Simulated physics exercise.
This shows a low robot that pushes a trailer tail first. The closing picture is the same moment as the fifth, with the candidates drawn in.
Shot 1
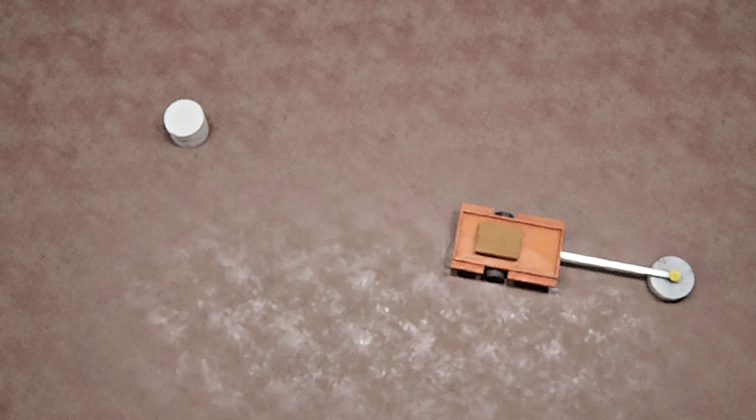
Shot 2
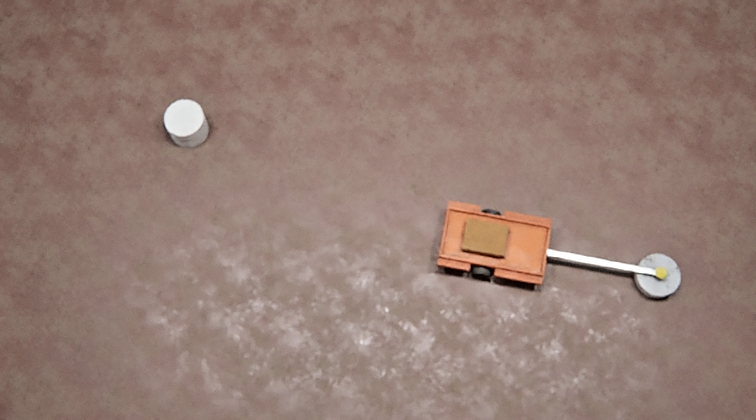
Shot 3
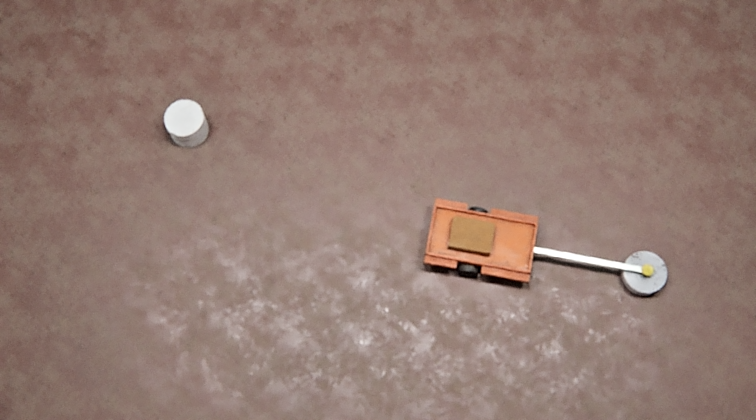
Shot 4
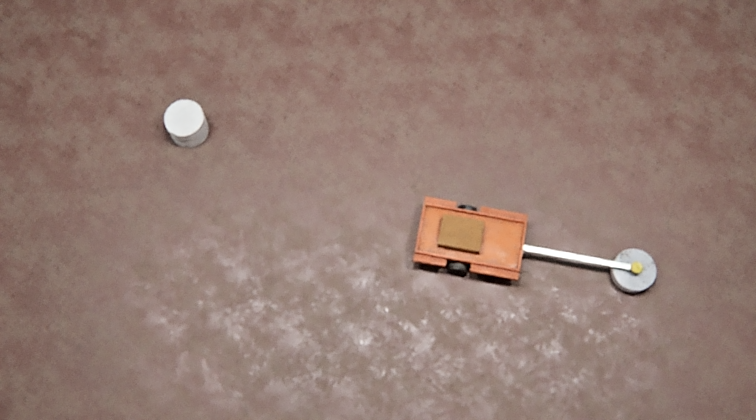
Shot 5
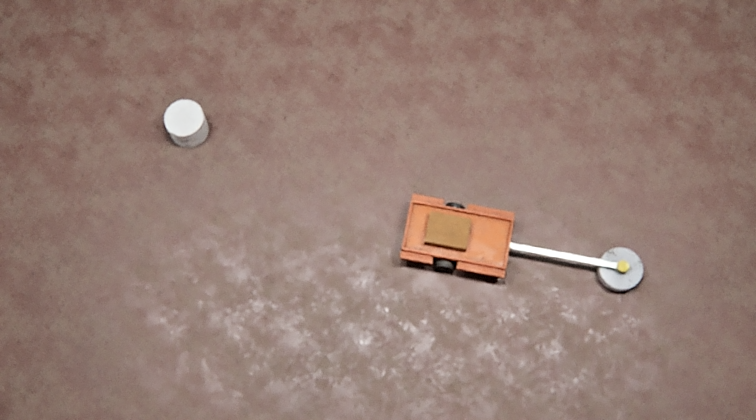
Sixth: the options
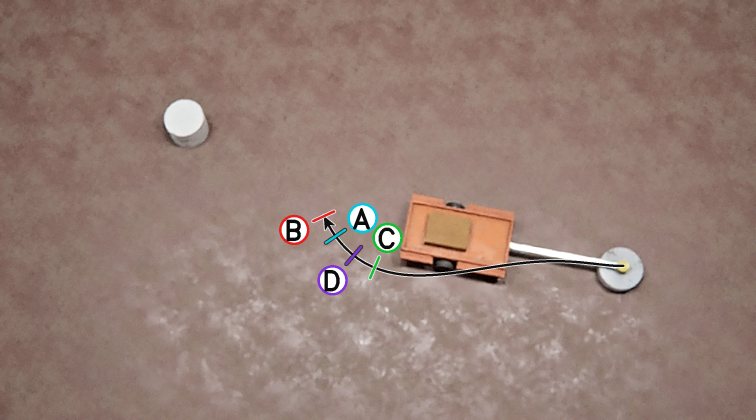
On a brownish floor with a pale, speckled patch, a small round gray robot slowly pushed an orange cart by a thin white bar, moving left and slightly upward, while a white tub stayed still.
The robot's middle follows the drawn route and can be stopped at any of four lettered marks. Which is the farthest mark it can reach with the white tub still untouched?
All is well up to C.
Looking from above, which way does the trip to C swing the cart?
Clockwise.
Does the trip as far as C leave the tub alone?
Yes.
On the marked copy, A at (336, 236); B at (324, 216); C at (375, 268); D at (354, 255); the route from (623, 266) via (461, 272) to (324, 216).
Following C. Soon after the start, robot (534, 265), cart (375, 217).
Later, robot (449, 276), cart (308, 192).
In the end, robot (375, 271), cart (260, 157); nothing has been touched.
As for the rest, A is too far, the tub has been hit; B is too far, the tub has been hit; D is too far, the tub has been hit.
